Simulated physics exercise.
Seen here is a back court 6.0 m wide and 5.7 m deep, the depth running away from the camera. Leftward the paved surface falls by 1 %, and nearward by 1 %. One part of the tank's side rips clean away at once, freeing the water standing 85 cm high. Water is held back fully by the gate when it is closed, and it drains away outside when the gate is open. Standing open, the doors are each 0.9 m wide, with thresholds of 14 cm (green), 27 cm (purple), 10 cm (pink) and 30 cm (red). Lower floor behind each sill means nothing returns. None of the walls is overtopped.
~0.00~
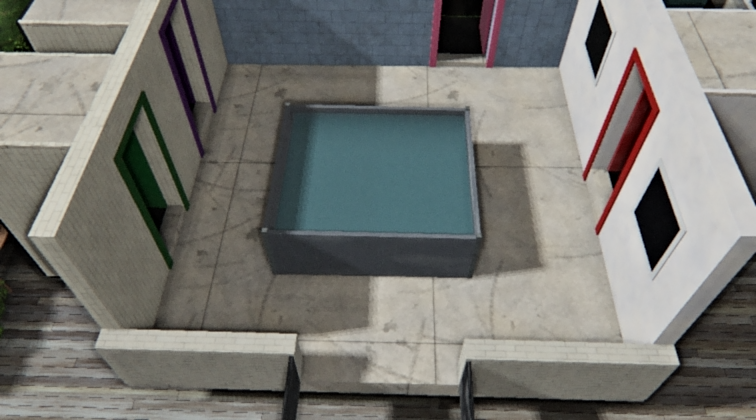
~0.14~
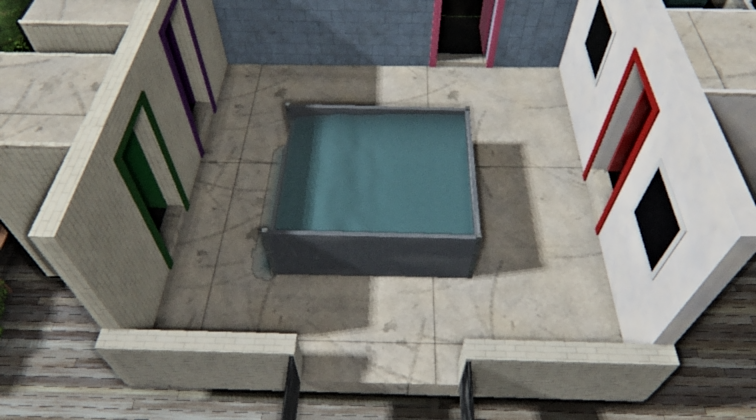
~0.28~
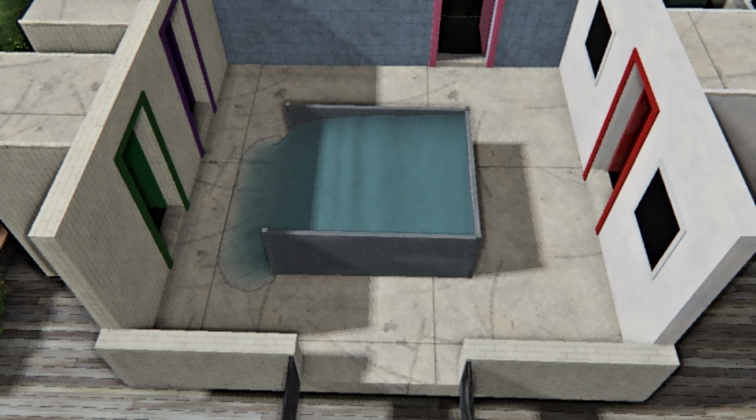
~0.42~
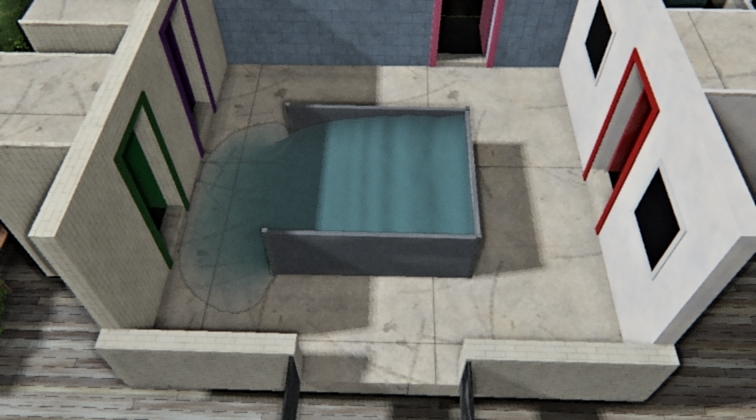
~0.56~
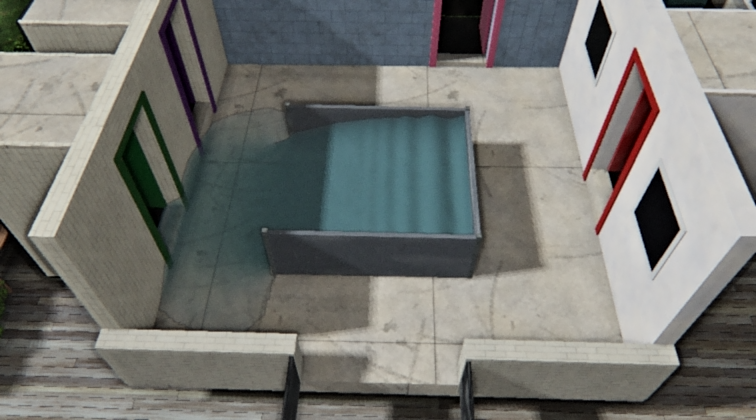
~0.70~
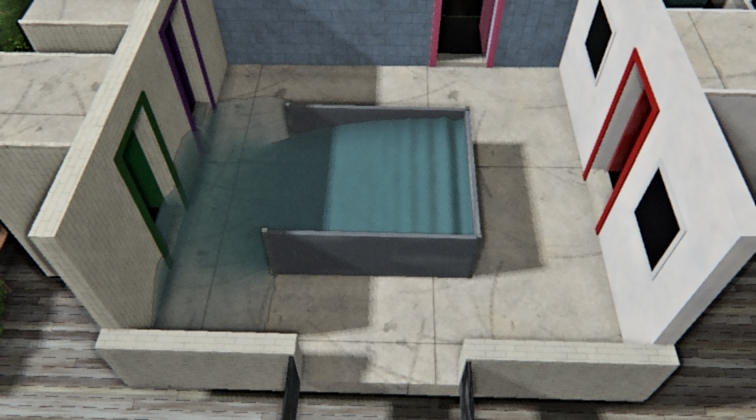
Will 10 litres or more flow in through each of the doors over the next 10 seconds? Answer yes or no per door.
Green door: Yes, purple door: Yes, pink door: Yes, red door: No.
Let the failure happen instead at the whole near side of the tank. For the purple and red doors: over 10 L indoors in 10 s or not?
Lab note: Vs limit, purple door inside limit; red door inside limit.
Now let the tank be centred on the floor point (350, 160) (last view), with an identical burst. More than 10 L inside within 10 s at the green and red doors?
Green gets more than that, red gets no more than that.
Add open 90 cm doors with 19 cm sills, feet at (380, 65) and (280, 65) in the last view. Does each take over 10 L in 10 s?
So the first one doesn't reach it, while the second one exceeds it.
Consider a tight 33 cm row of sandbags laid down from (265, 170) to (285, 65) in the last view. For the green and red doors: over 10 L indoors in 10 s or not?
Doors: Green exceeds / red stays under.
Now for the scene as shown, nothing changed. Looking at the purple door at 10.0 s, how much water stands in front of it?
It's some 9.0 centimetres deep.
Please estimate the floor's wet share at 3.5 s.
Close to 85 in a hundred parts are wet.
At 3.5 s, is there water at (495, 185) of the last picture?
Looks like it's not yet wet.
After 1.4 s water covers 25 % of the floor and is deepest (62 cm) near (205, 191); green door 57 cm at the sill, 290 L in, purple door 40 cm at the sill, 16 L in, pink door not reached, red door not reached.
After 2.2 s water covers 40 % of the floor and is deepest (64 cm) near (150, 344); green door 50 cm at the sill, 602 L in, purple door 37 cm at the sill, 53 L in, pink door not reached, red door not reached.
After 3.5 s water covers 85 % of the floor and is deepest (42 cm) near (146, 358); green door 29 cm at the sill, 845 L in, purple door 22 cm at the sill, 73 L in, pink door 6 cm at the sill, 0 L in, red door not reached.
After 6.0 s water covers 100 % of the floor and is deepest (29 cm) near (479, 214); green door 17 cm at the sill, 928 L in, purple door 16 cm at the sill, 74 L in, pink door 5 cm at the sill, 0 L in, red door 21 cm at the sill, 0 L in.
After 10.0 s water covers 100 % of the floor and is deepest (18 cm) near (493, 366); green door 10 cm at the sill, 932 L in, purple door 9 cm at the sill, 74 L in, pink door 11 cm at the sill, 25 L in, red door 16 cm at the sill, 0 L in.
